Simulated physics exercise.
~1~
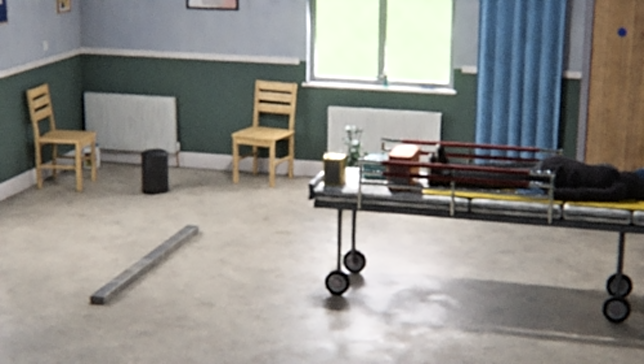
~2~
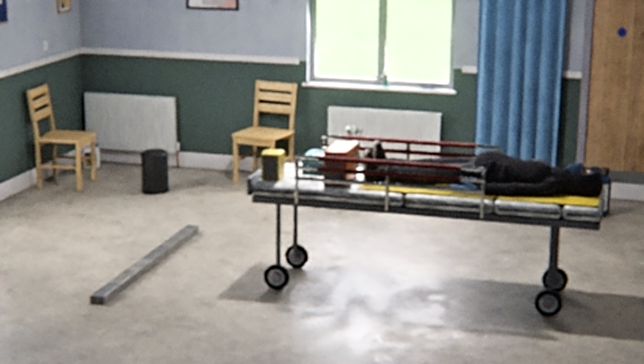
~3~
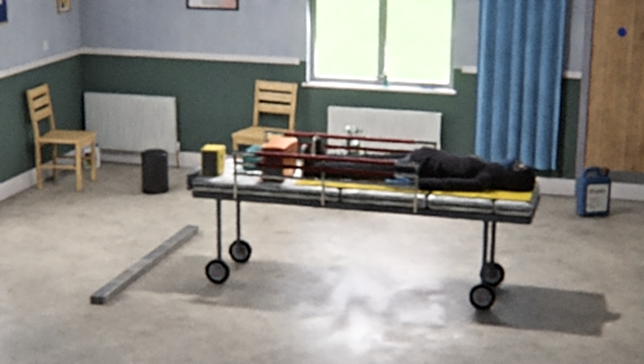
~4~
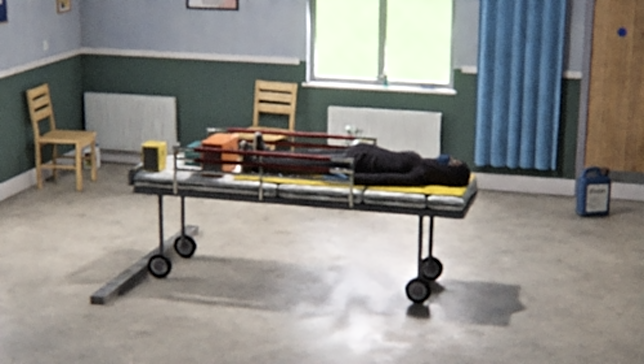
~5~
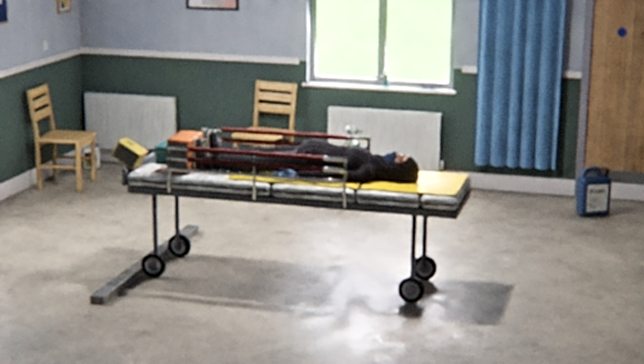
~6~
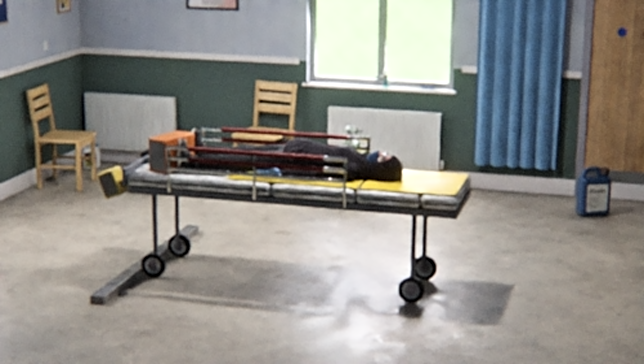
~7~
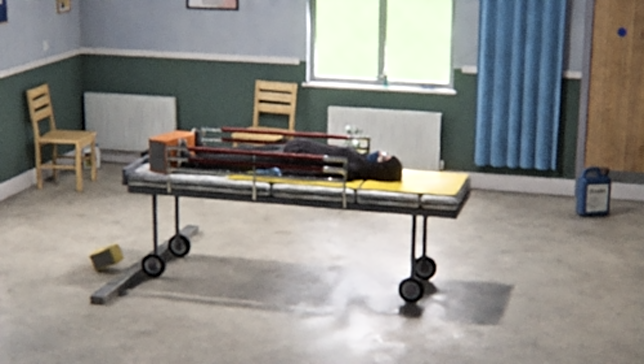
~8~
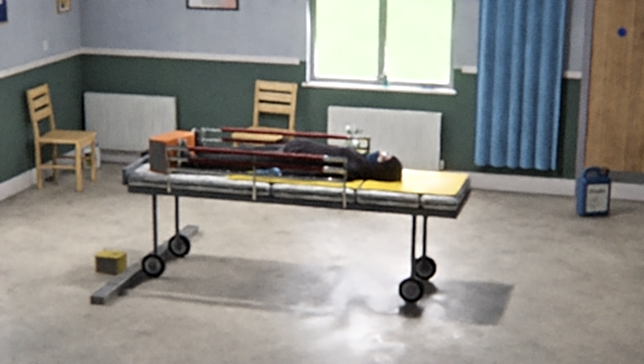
A person in dark clothing lies on a wheeled trolley with red side rails in a green and grey room, seen from slightly above and to one side. A small yellow box stands at the trolley's left end beside a larger orange one, with wooden chairs, a window and a blue curtain behind. The trolley rolls left and stops abruptly at a low grey strip on the floor. The person and orange box slide farther left, while the yellow box tips over the end and falls. It comes to rest on its side on the floor, the orange box still upright aboard.
